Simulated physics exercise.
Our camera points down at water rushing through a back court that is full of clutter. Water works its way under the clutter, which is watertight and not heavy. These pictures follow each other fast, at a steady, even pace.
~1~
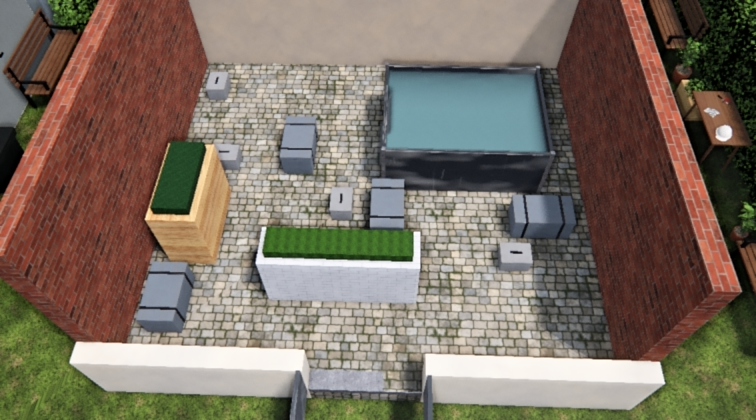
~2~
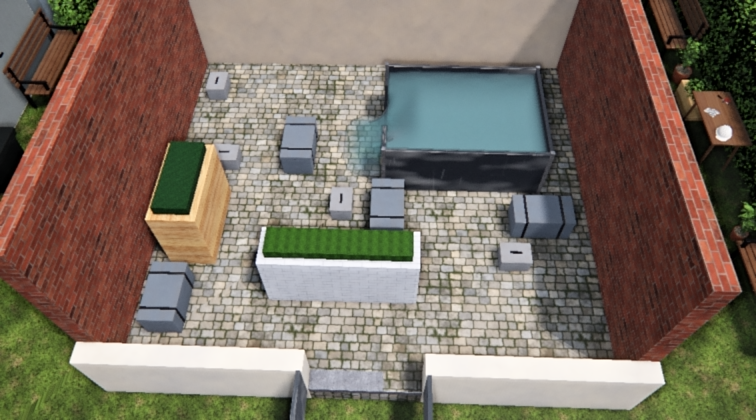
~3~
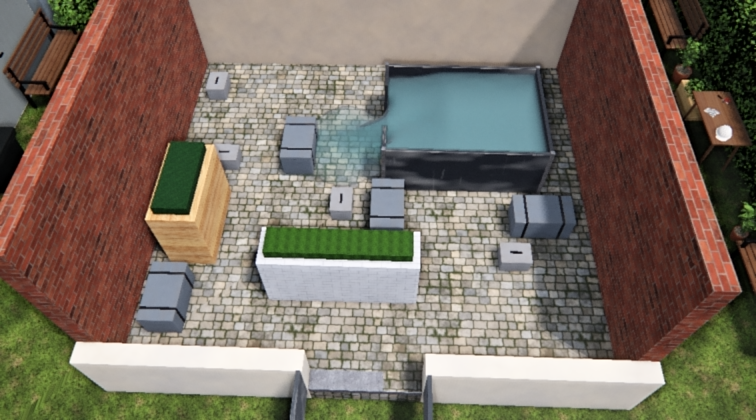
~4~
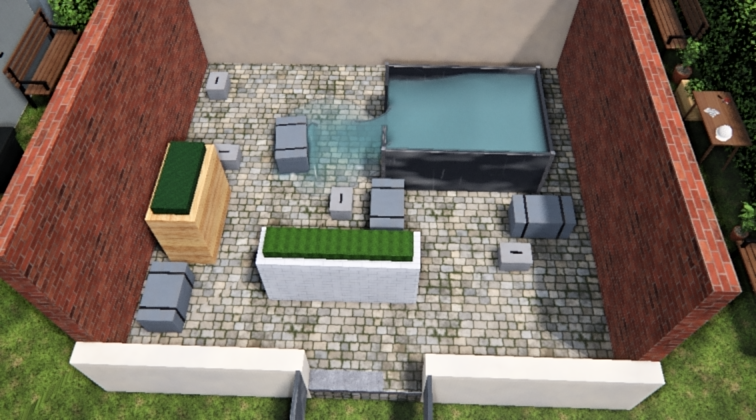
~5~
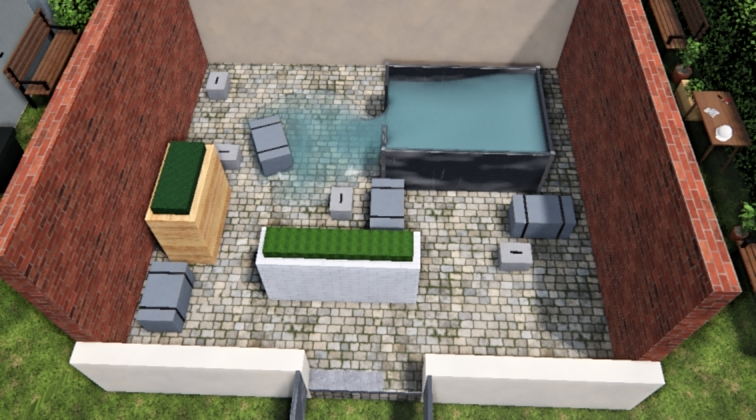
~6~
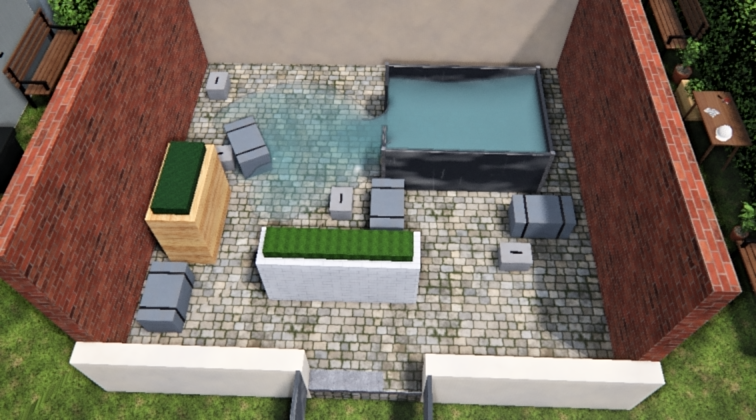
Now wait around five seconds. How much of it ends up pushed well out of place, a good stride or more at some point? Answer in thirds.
One to two thirds.
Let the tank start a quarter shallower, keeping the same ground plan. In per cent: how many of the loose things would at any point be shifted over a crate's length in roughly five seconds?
Something like 40 % of the loose things.
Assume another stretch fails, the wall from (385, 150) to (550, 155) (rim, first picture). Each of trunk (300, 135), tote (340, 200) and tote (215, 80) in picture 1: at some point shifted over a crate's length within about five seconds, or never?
Fell short, went past that, fell short.
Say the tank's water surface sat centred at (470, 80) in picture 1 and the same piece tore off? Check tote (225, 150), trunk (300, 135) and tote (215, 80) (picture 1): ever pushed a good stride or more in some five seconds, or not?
In order: Went well off, went well off, went well off.
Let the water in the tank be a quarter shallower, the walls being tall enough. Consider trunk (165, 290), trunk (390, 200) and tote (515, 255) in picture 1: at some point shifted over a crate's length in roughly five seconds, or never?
Taking them as listed - a shorter distance for the first, a shorter distance for the second, a shorter distance for the third.
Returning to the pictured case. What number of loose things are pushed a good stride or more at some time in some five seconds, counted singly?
So the number is 3.
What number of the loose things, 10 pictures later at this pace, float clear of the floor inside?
Tally at that point: 3.
A moment on, 2 of 8 are well off their spots; 0 afloat.
Next, 2 of 8 are well off their spots; 3 afloat.
Later, 3 of 8 are well off their spots; 3 afloat.
In the end, 3 of 8 are well off their spots, and 3 have been at some point; 4 afloat.
